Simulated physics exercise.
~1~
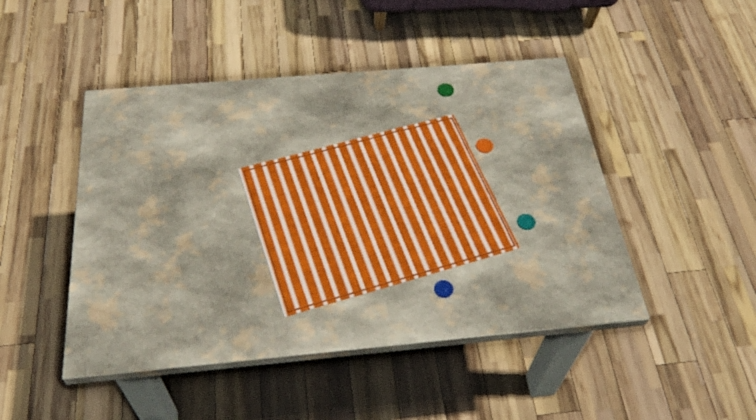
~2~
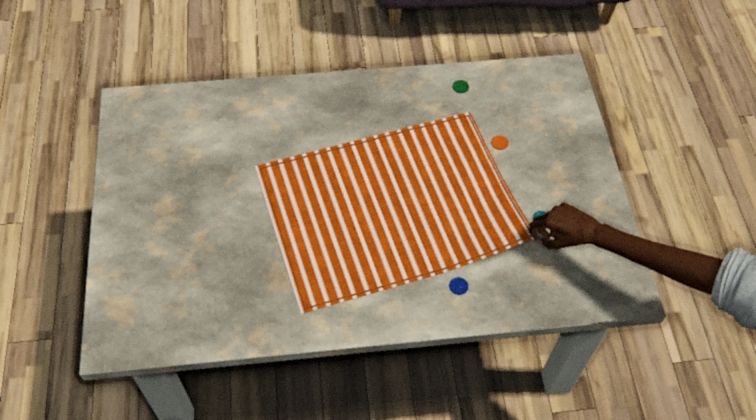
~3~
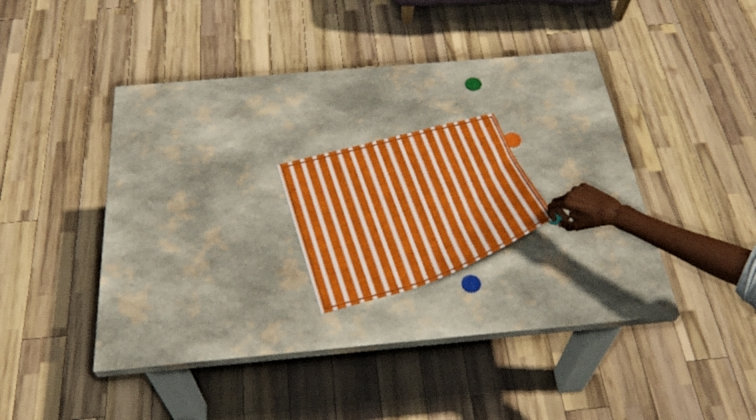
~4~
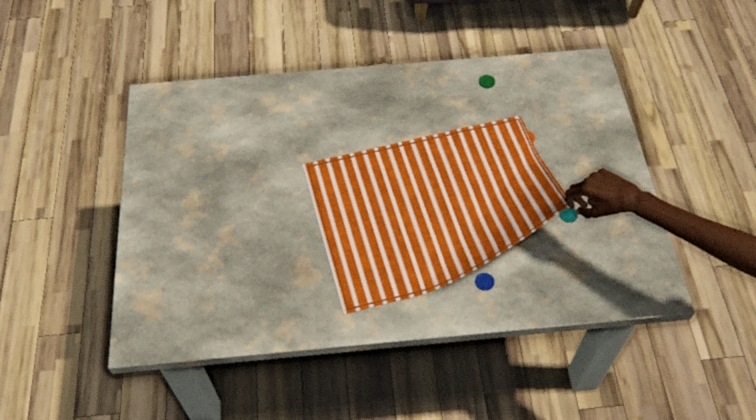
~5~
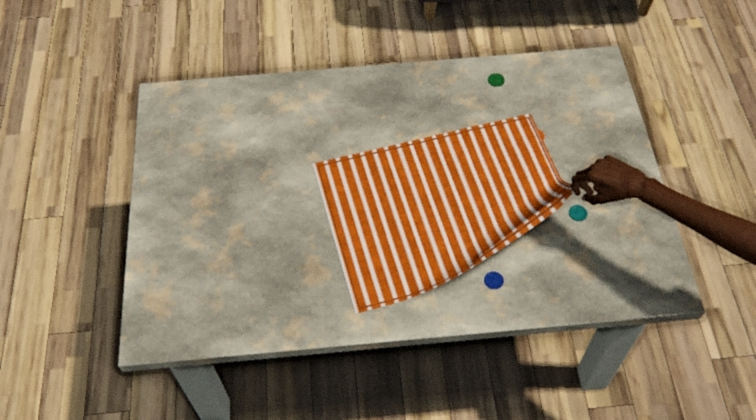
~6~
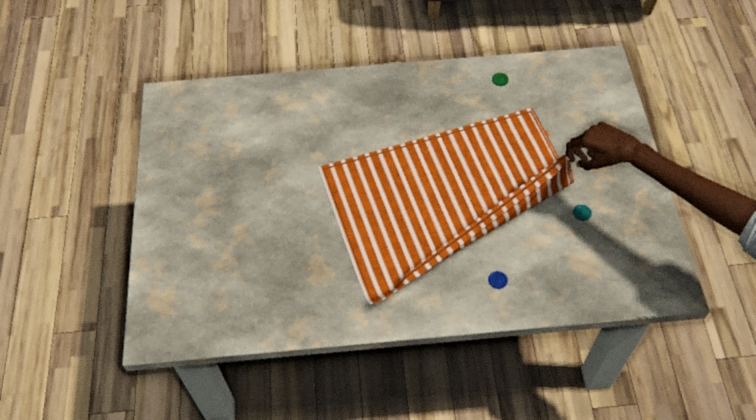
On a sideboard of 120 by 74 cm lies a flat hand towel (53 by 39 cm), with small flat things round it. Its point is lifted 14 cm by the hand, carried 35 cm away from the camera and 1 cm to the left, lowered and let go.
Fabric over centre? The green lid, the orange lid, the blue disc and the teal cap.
Result: The green lid can't be seen from above, the orange lid can't be seen from above, the blue disc can be seen from above, the teal cap can be seen from above.
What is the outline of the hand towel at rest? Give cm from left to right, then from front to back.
Roughly 56 cm wide by 54 cm deep.
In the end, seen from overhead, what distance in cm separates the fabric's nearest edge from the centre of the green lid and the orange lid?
Roughly 4 cm, then 5 cm.
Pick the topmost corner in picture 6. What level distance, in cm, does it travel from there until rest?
16 cm.
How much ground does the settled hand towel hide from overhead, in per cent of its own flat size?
At rest it covers about 65 % of its flat area.
Next, 70 % of it is down, spanning 57 by 51 cm, above orange lid.
Then, 65 % of it is down, spanning 55 by 54 cm, above green lid, orange lid.
After that, 75 % of it is down, spanning 56 by 55 cm, above green lid, orange lid.
Later, 75 % of it is down, spanning 56 by 55 cm, above green lid, orange lid.
At the end, 75 % of it is down, spanning 56 by 55 cm, above green lid, orange lid.
